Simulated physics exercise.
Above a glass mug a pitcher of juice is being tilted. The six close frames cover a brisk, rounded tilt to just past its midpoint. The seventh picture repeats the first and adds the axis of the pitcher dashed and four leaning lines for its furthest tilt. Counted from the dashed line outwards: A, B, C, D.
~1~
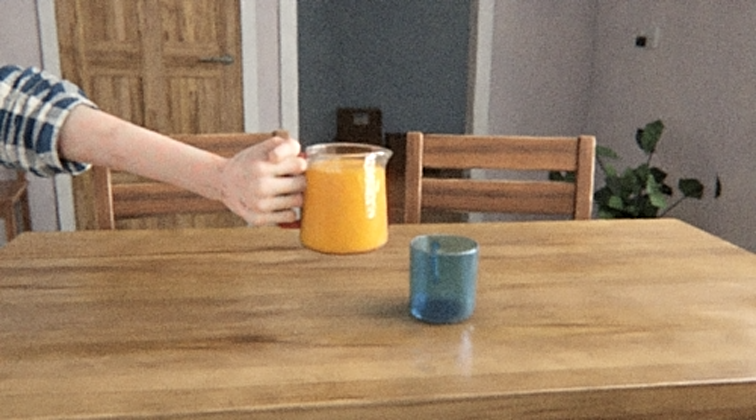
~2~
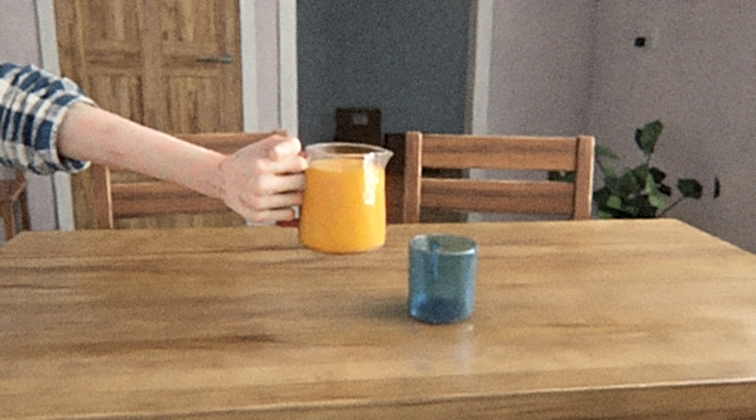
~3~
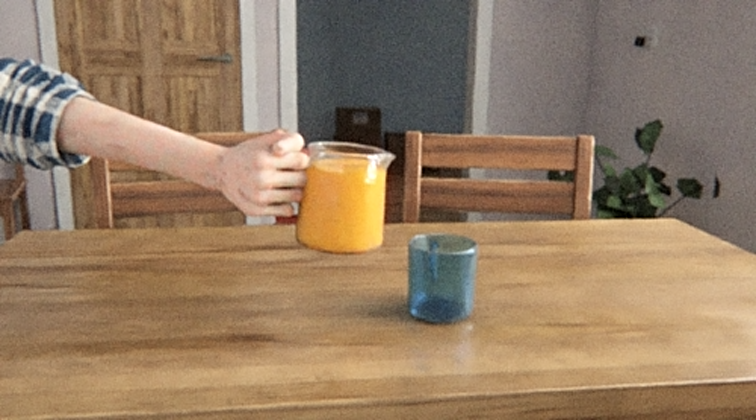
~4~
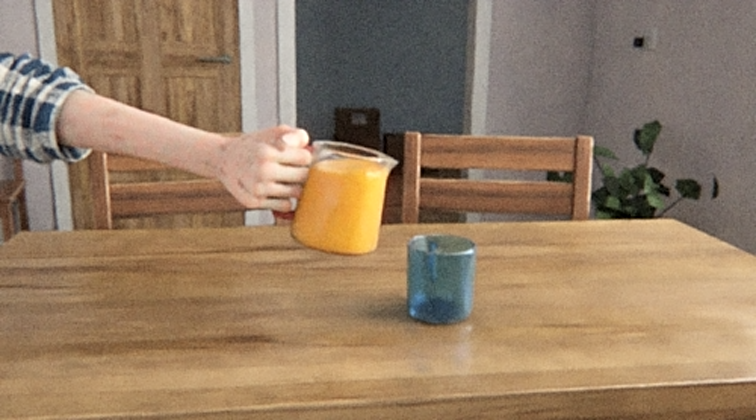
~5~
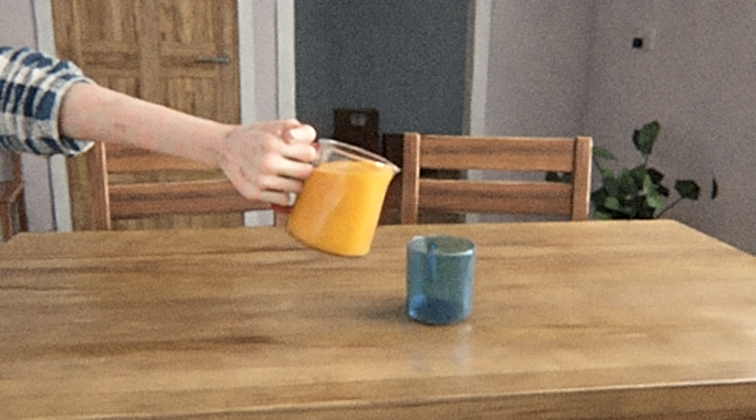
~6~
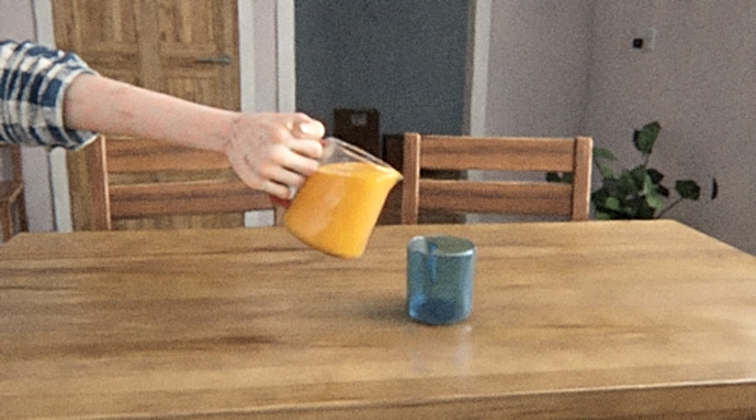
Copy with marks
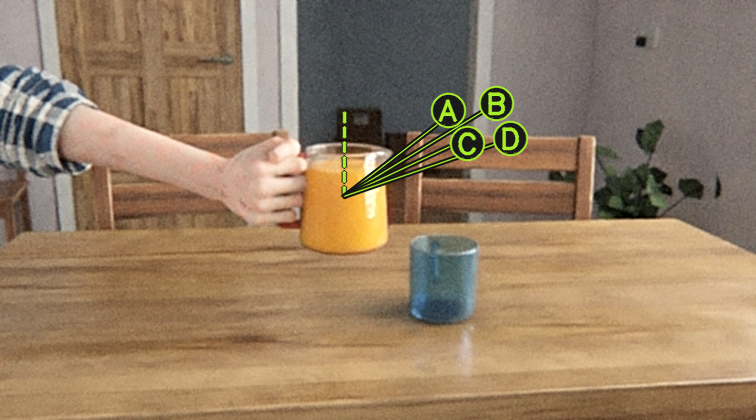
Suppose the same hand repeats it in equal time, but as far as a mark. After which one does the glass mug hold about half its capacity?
Line B.
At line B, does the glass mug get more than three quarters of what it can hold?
No.
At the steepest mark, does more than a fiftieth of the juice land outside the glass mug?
No, it does not.
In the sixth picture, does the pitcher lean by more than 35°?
No, it does not.
On the marked copy, A at (437, 124); B at (481, 112); C at (449, 146); D at (494, 144).
Choosing A, the glass mug ends with about 35 % of what it can hold.
Choosing B, the glass mug ends with about 49 % of what it can hold.
Choosing C, the glass mug ends with about 64 % of what it can hold.
Choosing D, the glass mug ends with about 80 % of what it can hold.
